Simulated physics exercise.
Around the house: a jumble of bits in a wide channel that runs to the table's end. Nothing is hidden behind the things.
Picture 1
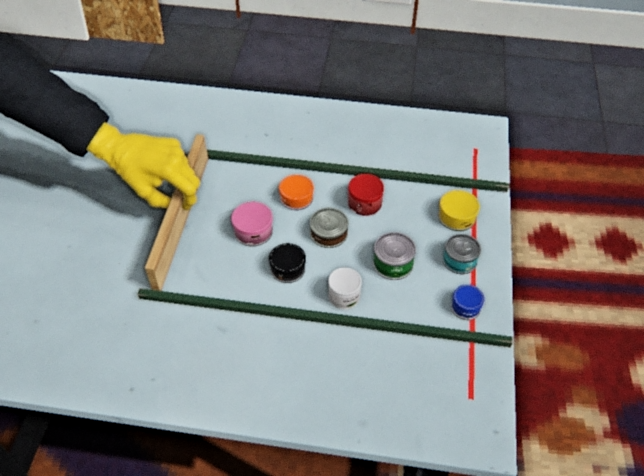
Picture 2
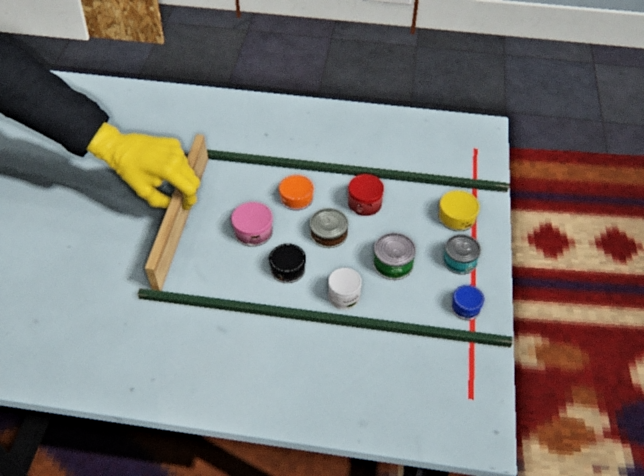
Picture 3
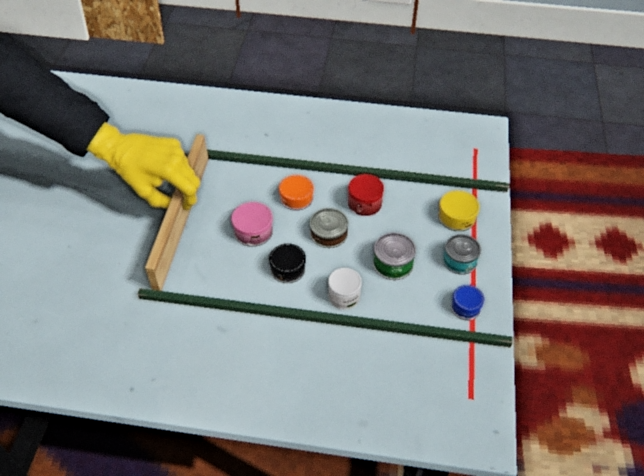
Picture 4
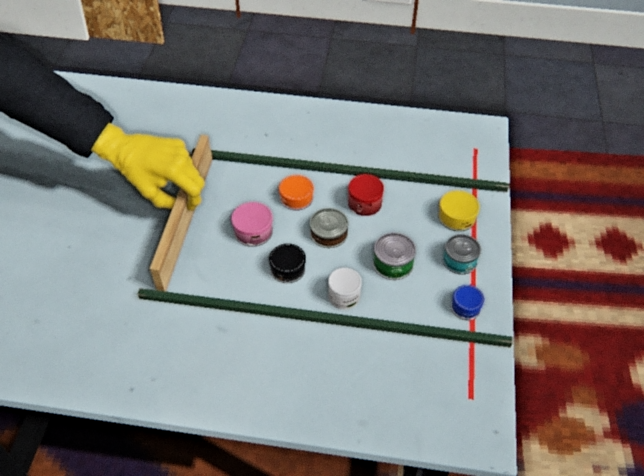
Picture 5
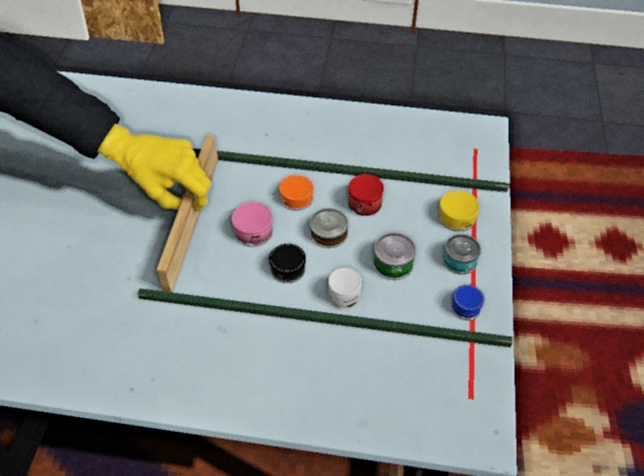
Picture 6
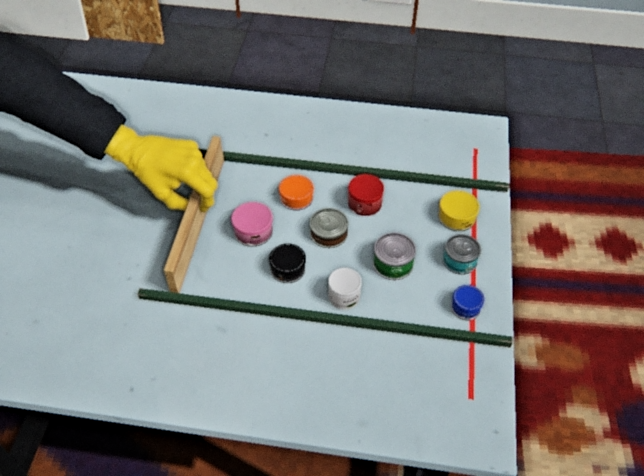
A yellow-gloved hand held a wooden board upright at the left end of a channel of colourful little pots, then slid it slightly to the right, while the pots stayed where they were.
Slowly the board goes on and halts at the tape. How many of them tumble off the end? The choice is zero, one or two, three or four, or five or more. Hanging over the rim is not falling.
Outcome: The number that fall off is five or more.
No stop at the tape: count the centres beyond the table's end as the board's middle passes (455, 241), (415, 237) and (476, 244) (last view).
Past the end: 2, 0 and 6.
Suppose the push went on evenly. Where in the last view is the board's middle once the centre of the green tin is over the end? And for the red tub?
About (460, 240), and (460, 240) for the other.
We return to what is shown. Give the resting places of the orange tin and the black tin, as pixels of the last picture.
First (493, 210), then (493, 289).
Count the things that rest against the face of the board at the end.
It touches 4.
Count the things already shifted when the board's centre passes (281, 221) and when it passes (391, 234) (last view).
By then 4, and 9.
Soon after, none off yet; blue tin at rest near (467, 303); turquoise pot at rest near (461, 254); yellow pot at rest near (458, 211).
By the end, the number that fall off is five or more; fallen, brown tin, red tub, green tin, yellow pot, turquoise pot and blue tin.
